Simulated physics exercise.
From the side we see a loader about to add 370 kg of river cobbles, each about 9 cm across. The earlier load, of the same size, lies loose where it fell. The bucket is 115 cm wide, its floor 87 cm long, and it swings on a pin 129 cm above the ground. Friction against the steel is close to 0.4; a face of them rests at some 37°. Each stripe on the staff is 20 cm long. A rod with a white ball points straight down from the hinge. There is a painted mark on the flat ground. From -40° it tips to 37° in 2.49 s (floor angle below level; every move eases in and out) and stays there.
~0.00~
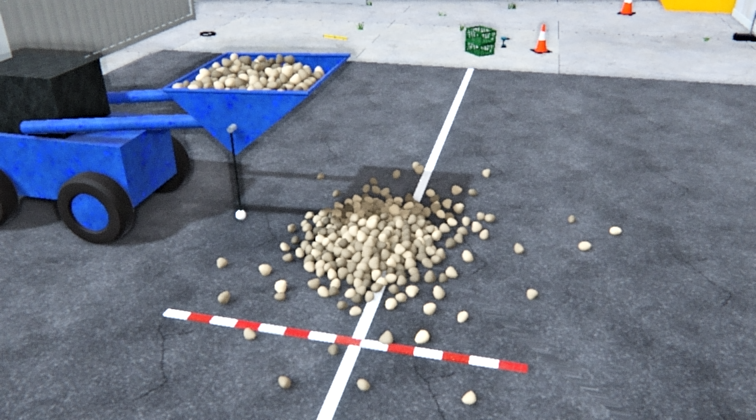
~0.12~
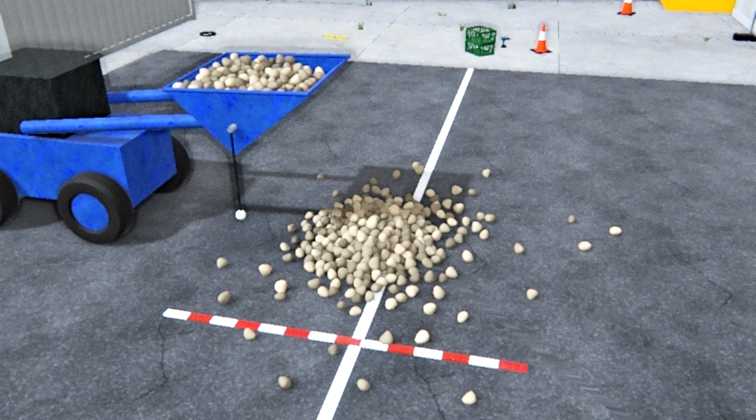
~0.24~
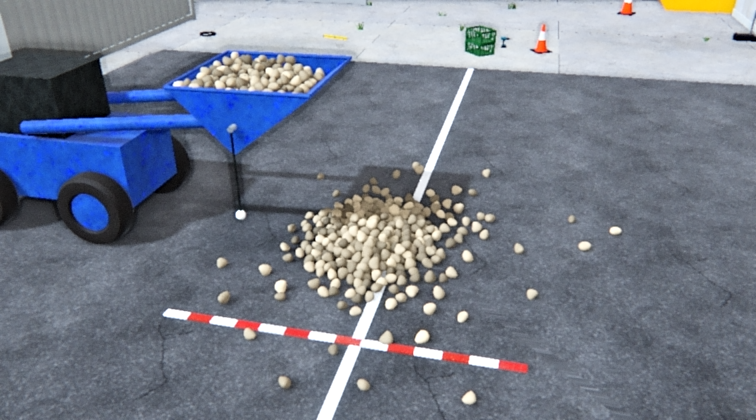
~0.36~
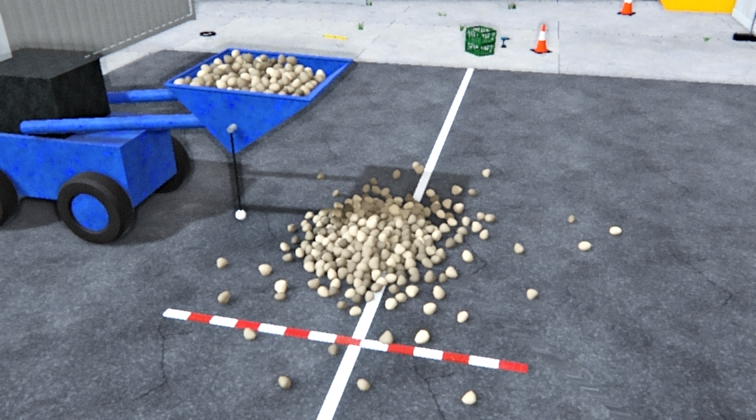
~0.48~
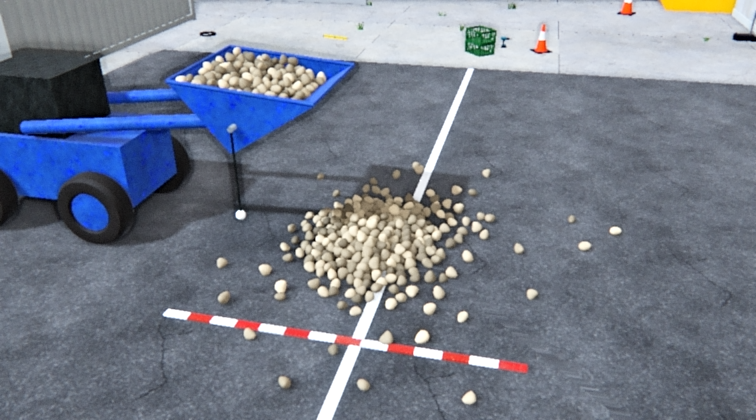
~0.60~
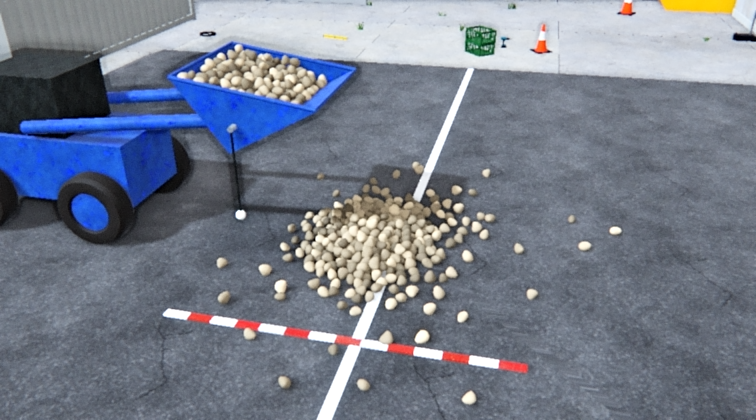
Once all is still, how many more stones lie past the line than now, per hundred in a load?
Close to 28 parts in a hundred.
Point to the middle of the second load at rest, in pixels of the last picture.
Near (368, 228).
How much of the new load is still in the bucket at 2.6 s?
Roughly 10 per cent is still inside.
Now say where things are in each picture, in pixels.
In the first picture, lip at (309, 94), floor tilted -40°, highest stones at (251, 62). The earlier load is highest near (372, 227), 20 cm above ground level, 70 % short of the line, 29 % past the line.
In the second picture, lip at (309, 94), floor tilted -39°, highest stones at (250, 61); the stones move at 0.0 m/s on average.
In the third picture, the bucket is at -38°, its lip at (310, 97); the top of the load is at (244, 60); the stones move at 0.1 m/s on average.
In the fourth picture, lip at (312, 100), floor tilted -36°, highest stones at (246, 59); the stones move at 0.1 m/s on average.
In the fifth picture, lip at (314, 105), floor tilted -33°, highest stones at (239, 58); the stones move at 0.1 m/s on average.
In the sixth picture, lip at (316, 111), floor tilted -29°, highest stones at (241, 56); the stones move at 0.1 m/s on average.
After 1.9 s the floor is at 25°; in per cent of one load, 93 in the bucket, 77 short of the line, 29 past the line; the foremost stones are at (536, 255).
After 2.6 s the floor is at 37°; in per cent of one load, 11 in the bucket, 145 short of the line, 43 past the line; the foremost stones are at (536, 255).
After 2.9 s the floor is at 37°; in per cent of one load, 0 in the bucket, 145 short of the line, 55 past the line; the foremost stones are at (536, 255).
After 5.6 s the floor is at 37°; in per cent of one load, 0 in the bucket, 143 short of the line, 57 past the line; the foremost stones are at (538, 258). Net gain past the line, 28.
